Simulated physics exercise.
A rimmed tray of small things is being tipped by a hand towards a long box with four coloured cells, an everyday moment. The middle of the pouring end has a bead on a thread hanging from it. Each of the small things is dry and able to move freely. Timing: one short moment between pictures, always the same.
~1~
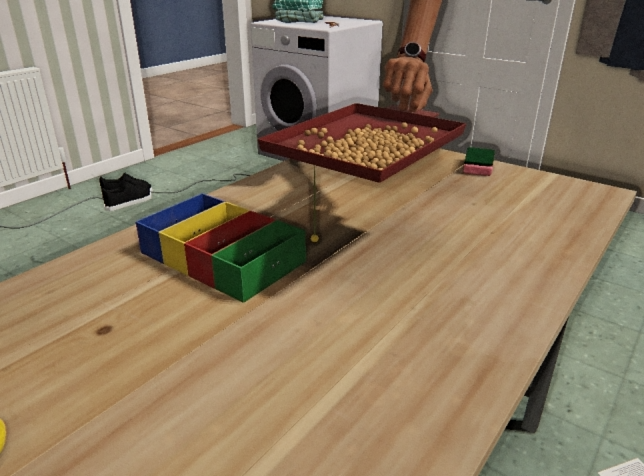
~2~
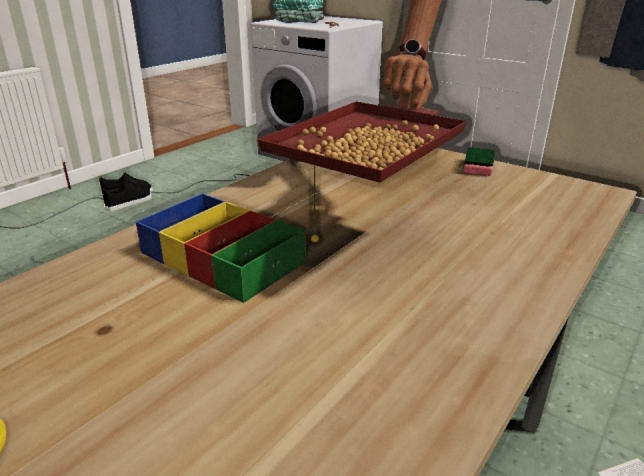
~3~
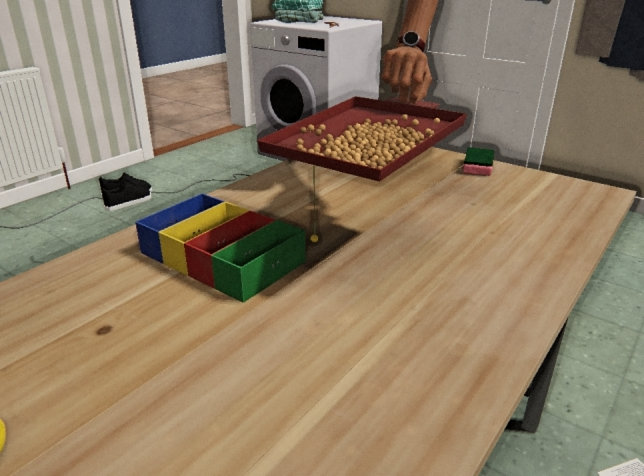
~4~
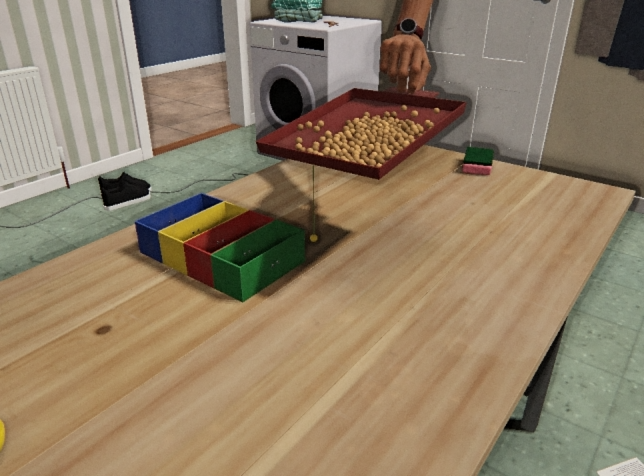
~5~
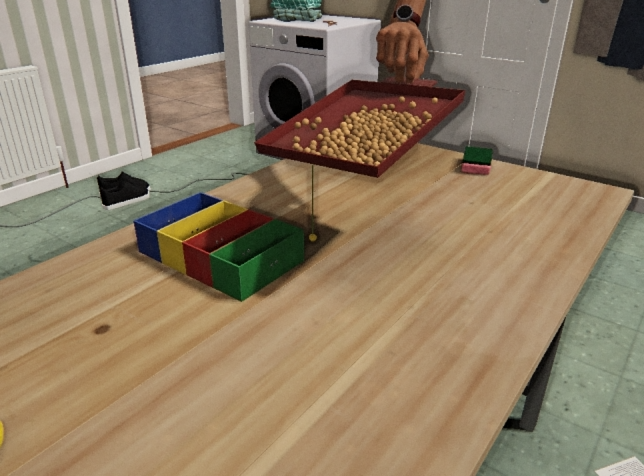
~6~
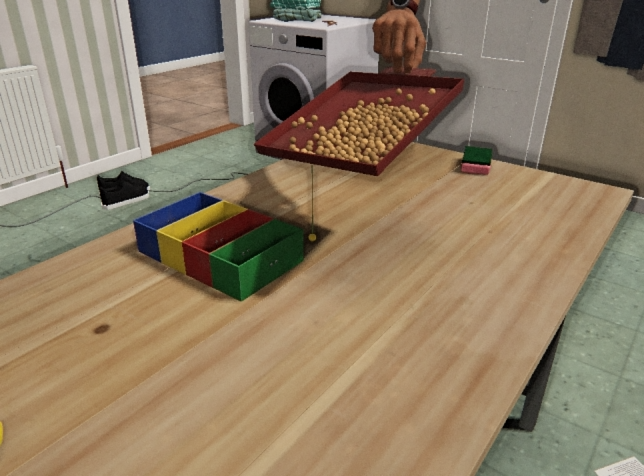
A dark red rimmed tray of small round tan beads is held above a pale wooden table, seen from slightly above in a room with a washing machine behind. On the table to the left sits a long box with blue, yellow, red and green cells, beside a thread hanging from the tray. A hand wearing a watch gradually raises the far side, and the beads shift across the tray.
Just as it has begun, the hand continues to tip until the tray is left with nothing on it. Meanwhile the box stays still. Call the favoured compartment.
The green compartment is favoured.
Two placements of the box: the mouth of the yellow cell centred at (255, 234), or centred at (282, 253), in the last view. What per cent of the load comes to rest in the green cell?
You'd end up with around 10 per cent and then around 0 per cent.
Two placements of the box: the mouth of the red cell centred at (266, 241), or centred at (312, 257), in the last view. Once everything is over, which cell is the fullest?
It would be the red cell the first time and the blue cell the second time.
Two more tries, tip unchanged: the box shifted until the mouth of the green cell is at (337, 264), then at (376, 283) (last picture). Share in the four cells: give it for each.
Well, you'd get about 90 per cent and then about 50 per cent.
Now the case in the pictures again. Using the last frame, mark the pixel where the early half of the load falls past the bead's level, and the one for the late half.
First part (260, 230), rest (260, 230).
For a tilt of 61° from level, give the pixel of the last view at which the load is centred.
Somewhere about pixel (313, 134).
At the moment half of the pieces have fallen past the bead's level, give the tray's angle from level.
Roughly 95 degrees from level.
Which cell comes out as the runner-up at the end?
Rank 2: The cell in red.
Just after the last frame, tray tipped steeply; almost all on the tray; just a few in the green cell; just a few in the red cell; just a few falling or outside the box.
A moment on, tray tipped right over; about a tenth on the tray; roughly a third in the green cell; about a tenth in the red cell; roughly half falling or outside the box.
Further on, tray tipped past a quarter turn; roughly half in the green cell; roughly a quarter in the red cell; roughly a third falling or outside the box.
When it is over, tray tipped past a quarter turn; roughly half in the green cell; roughly a quarter in the red cell; not one in the yellow cell; not one in the blue cell; roughly a third outside the box.
